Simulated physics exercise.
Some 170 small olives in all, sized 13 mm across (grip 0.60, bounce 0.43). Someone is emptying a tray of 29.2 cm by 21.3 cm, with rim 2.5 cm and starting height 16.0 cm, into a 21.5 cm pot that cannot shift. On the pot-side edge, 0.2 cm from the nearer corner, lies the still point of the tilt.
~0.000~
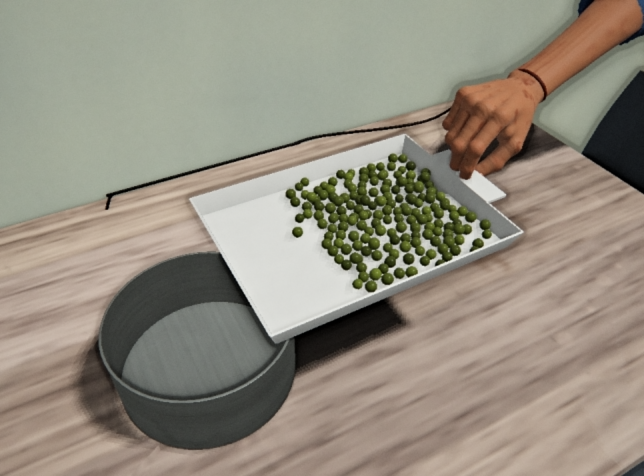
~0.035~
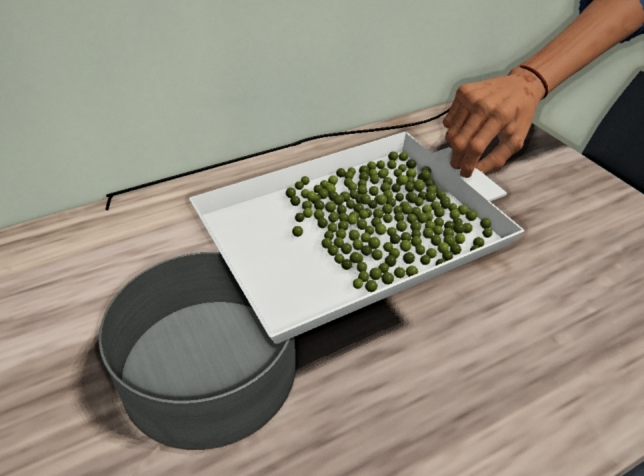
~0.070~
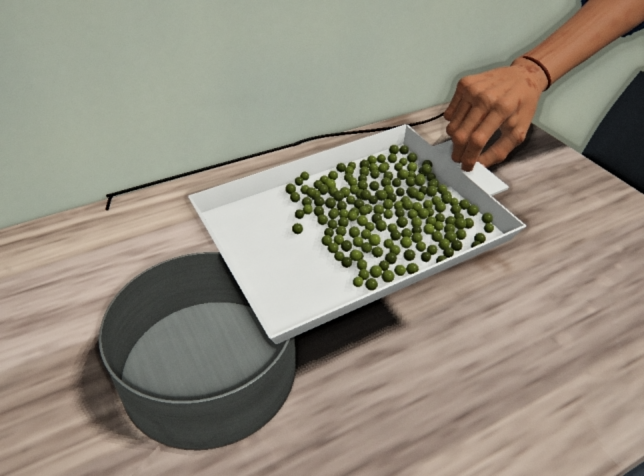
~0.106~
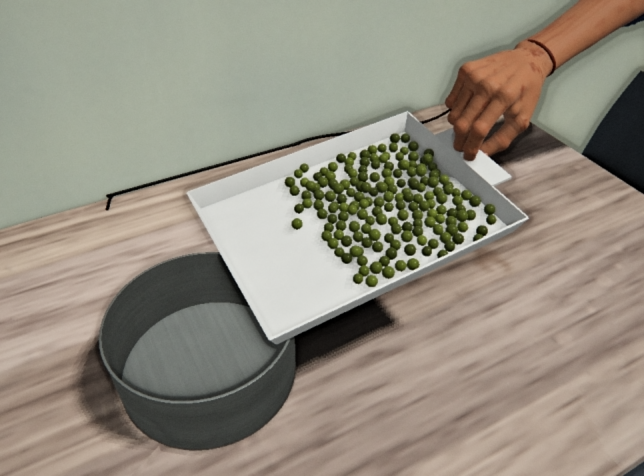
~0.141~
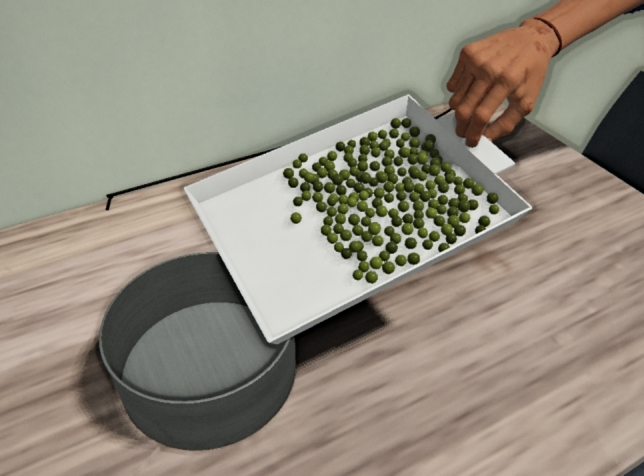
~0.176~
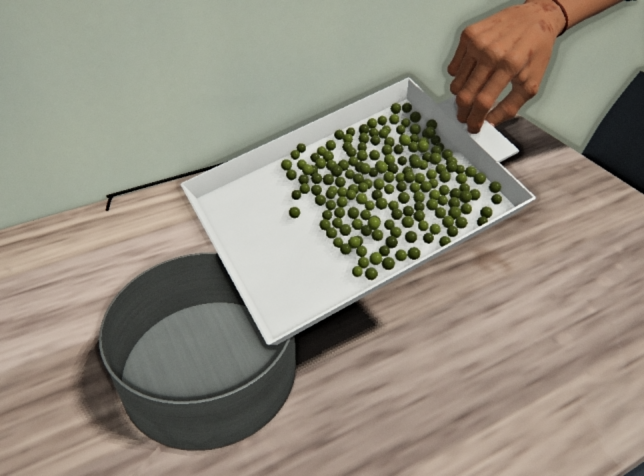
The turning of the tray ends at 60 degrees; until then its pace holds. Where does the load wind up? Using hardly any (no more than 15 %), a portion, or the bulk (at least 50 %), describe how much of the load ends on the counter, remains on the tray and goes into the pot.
Counter: The bulk, left on the tray: A portion, pot: Hardly any.
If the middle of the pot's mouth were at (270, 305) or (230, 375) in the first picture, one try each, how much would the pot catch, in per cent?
I'd say close to 0 percent for the first spot and 50 percent for the second.
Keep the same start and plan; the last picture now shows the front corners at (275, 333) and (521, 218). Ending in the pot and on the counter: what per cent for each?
Pot 0 % / counter 25 %.
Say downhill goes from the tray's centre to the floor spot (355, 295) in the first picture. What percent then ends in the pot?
My best guess is some 0 per cent.
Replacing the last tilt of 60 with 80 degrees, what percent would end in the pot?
Estimate: Roughly 0 percent.
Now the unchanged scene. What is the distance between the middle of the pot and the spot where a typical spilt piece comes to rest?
22 cm.
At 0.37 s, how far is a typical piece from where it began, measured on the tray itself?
Some 2 cm.
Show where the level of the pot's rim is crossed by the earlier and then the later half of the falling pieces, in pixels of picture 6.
The first half passes near (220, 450) and the second half near (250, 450).
After 0.37 s, tilt 39 degrees; the tray holds 100 %, the pot 0 %.
After 0.49 s, tilt 54 degrees; the tray holds 100 %, the pot 0 %.
After 0.75 s, tilt 60 degrees; the tray holds 60 %, the pot 0 %.
By 2.0 s all is still; counter 55 %, tray 40 %, pot 0 %.
